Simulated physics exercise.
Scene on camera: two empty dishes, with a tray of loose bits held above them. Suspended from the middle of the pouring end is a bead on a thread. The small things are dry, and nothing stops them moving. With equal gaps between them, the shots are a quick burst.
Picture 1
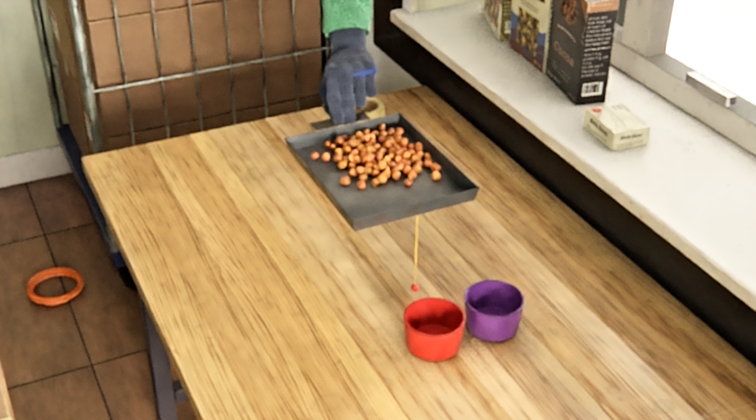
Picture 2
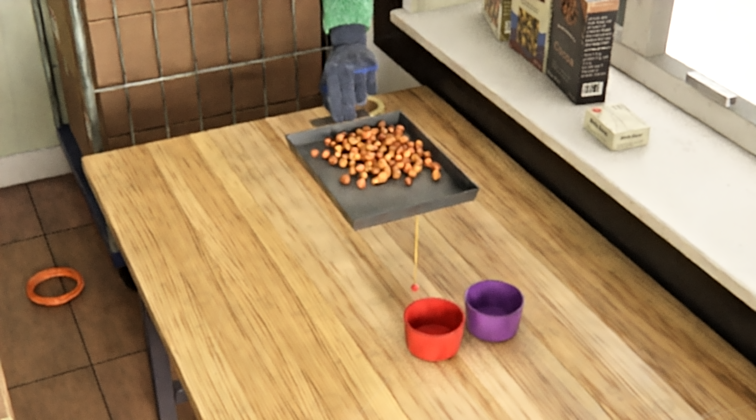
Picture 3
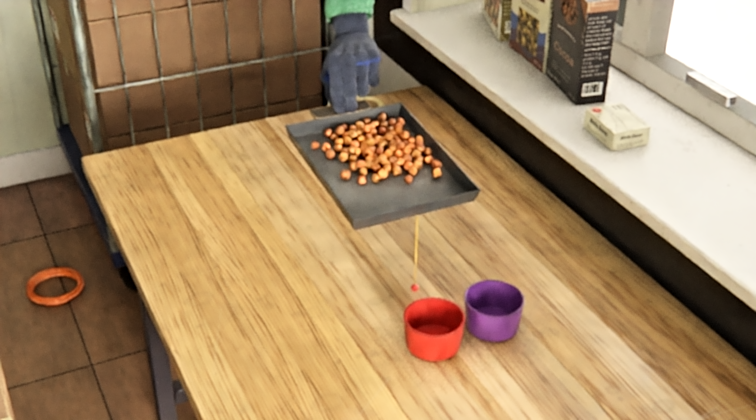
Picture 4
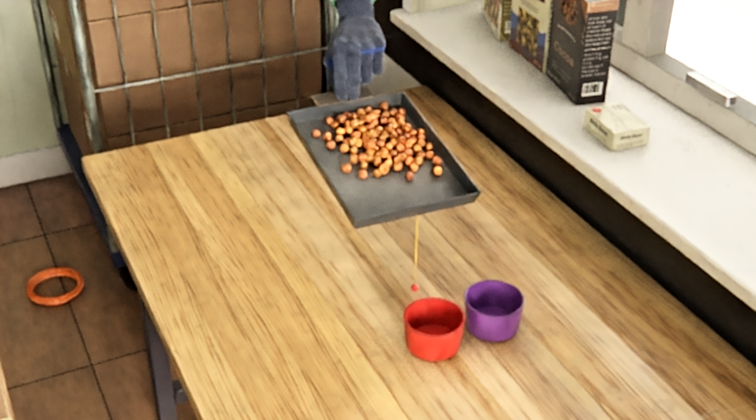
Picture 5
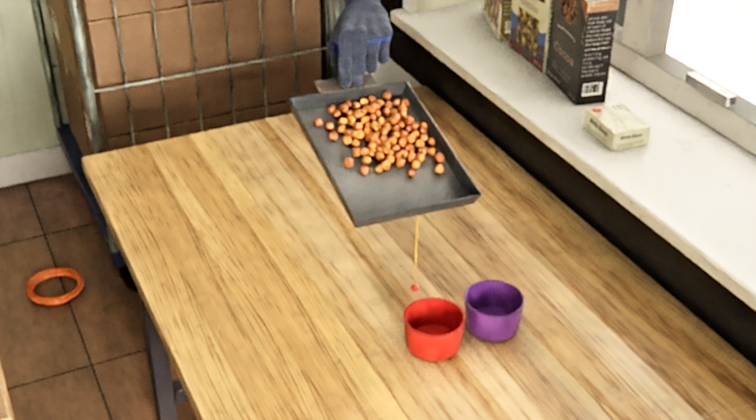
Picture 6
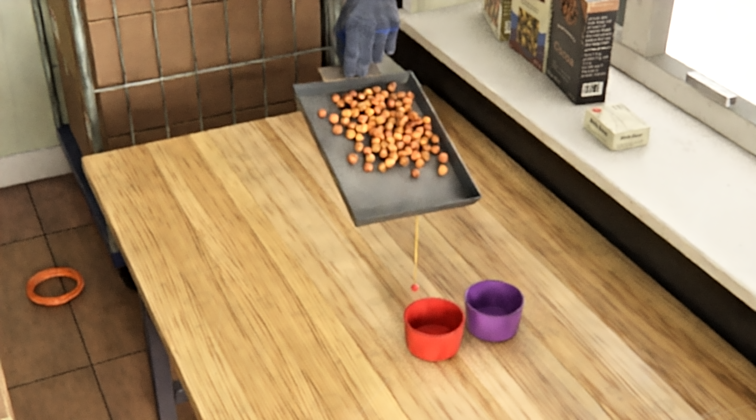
Tray of hazelnuts being raised at its far end by a gloved hand, tilting above red and purple dishes on a wooden table.
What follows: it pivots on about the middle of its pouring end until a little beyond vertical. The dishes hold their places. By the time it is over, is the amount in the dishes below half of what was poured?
No.
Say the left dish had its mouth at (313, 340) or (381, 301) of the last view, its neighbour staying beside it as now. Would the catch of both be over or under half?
Try 1: A lesser share; try 2: A lesser share.
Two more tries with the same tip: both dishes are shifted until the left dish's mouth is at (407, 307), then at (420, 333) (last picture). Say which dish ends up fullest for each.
Placement one: The right-positioned dish. Placement two: The right-positioned dish.
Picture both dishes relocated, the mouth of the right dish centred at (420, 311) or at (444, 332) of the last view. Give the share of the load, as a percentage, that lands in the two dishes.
Roughly 10% on the first try and 20% on the second.
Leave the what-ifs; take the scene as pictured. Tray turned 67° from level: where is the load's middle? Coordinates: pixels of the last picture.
I'd mark it close to (441, 198).
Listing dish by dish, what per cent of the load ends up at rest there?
Roughly 30 in a hundred end in the left dish and roughly 40 in a hundred in the right dish.
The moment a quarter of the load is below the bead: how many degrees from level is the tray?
Roughly 95°.
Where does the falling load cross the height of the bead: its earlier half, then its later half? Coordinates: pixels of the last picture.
It passes near (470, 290) first and then near (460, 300).
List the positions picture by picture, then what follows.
Corners of the pouring end at (355, 218) and (475, 187), level; middle of the load at (380, 155), hazelnuts; left dish at (448, 345); right dish at (509, 326); bead on its thread at (415, 288), in the first picture.
Corners of the pouring end at (355, 218) and (475, 187), level; middle of the load at (380, 153), in the second picture.
Corners of the pouring end at (356, 217) and (476, 189), tipped barely, lowest at the right corner; middle of the load at (381, 147), in the third picture.
Corners of the pouring end at (357, 217) and (477, 191), tipped a little, lowest at the right corner; middle of the load at (382, 139), in the fourth picture.
Corners of the pouring end at (358, 217) and (477, 193), tipped clearly, lowest at the right corner; middle of the load at (384, 132), in the fifth picture.
Corners of the pouring end at (359, 217) and (478, 195), tipped clearly, lowest at the right corner; middle of the load at (389, 127), about a quarter on the move; left dish at (448, 345); right dish at (509, 326), in the sixth picture.
Soon, tray tipped steeply; most on the tray; about a quarter in the air.
A while on, tray tipped past a quarter turn; about half on the tray; a small part in the left dish; a small part in the right dish; a small part outside both; about a quarter in the air.
Towards the end, tray tipped past a quarter turn; about a quarter in the left dish; about a third in the right dish; about a third outside both.
Finally, tray tipped past a quarter turn; about a quarter in the left dish; about a third in the right dish; about a third outside both.
